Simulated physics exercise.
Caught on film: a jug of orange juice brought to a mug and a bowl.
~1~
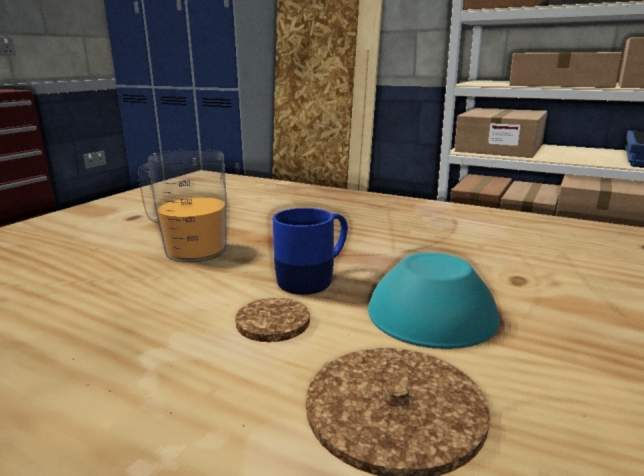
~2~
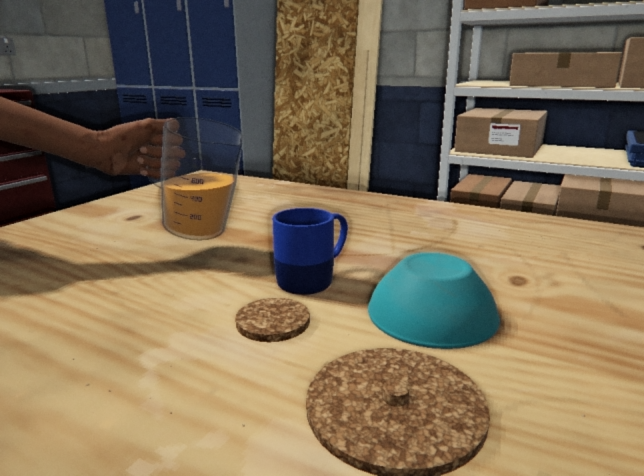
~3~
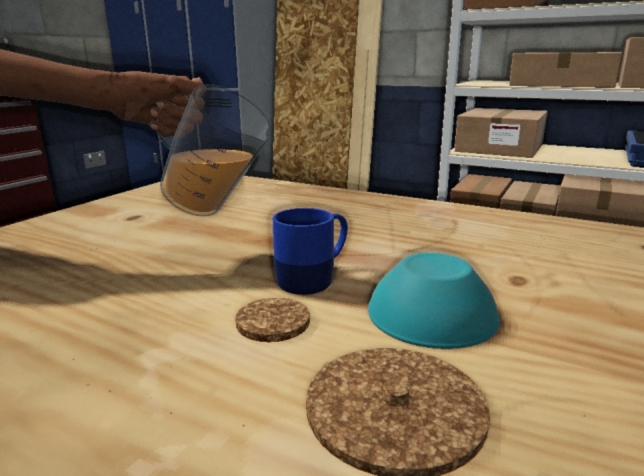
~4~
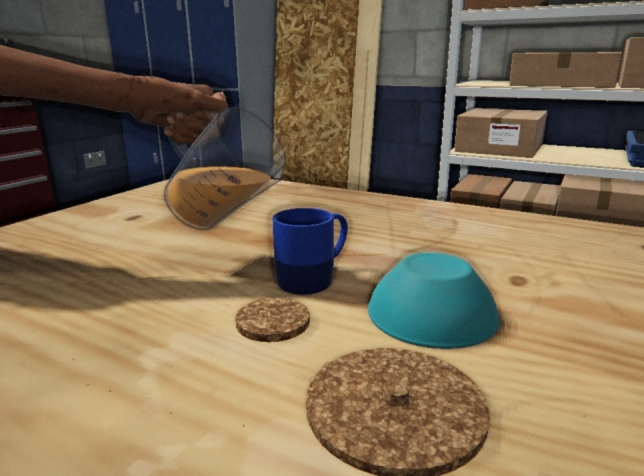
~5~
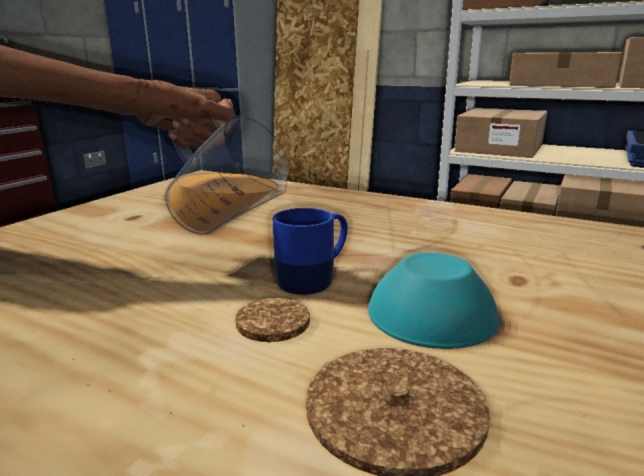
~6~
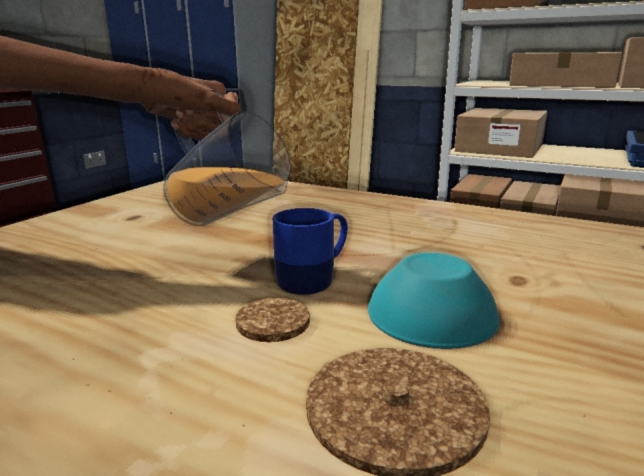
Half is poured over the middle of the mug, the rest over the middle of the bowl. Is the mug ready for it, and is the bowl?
The mug catches it and the bowl gets none inside.
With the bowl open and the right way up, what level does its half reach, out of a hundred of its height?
About 50 per cent.
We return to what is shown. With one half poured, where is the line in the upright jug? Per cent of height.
Close to 25 %.
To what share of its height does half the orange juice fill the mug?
Close to 65 %.
Soon after, the orange juice goes into the mug.
Later, it runs off the upturned base of the bowl.
In the end, the mug has its share inside; the bowl is empty, in a puddle.
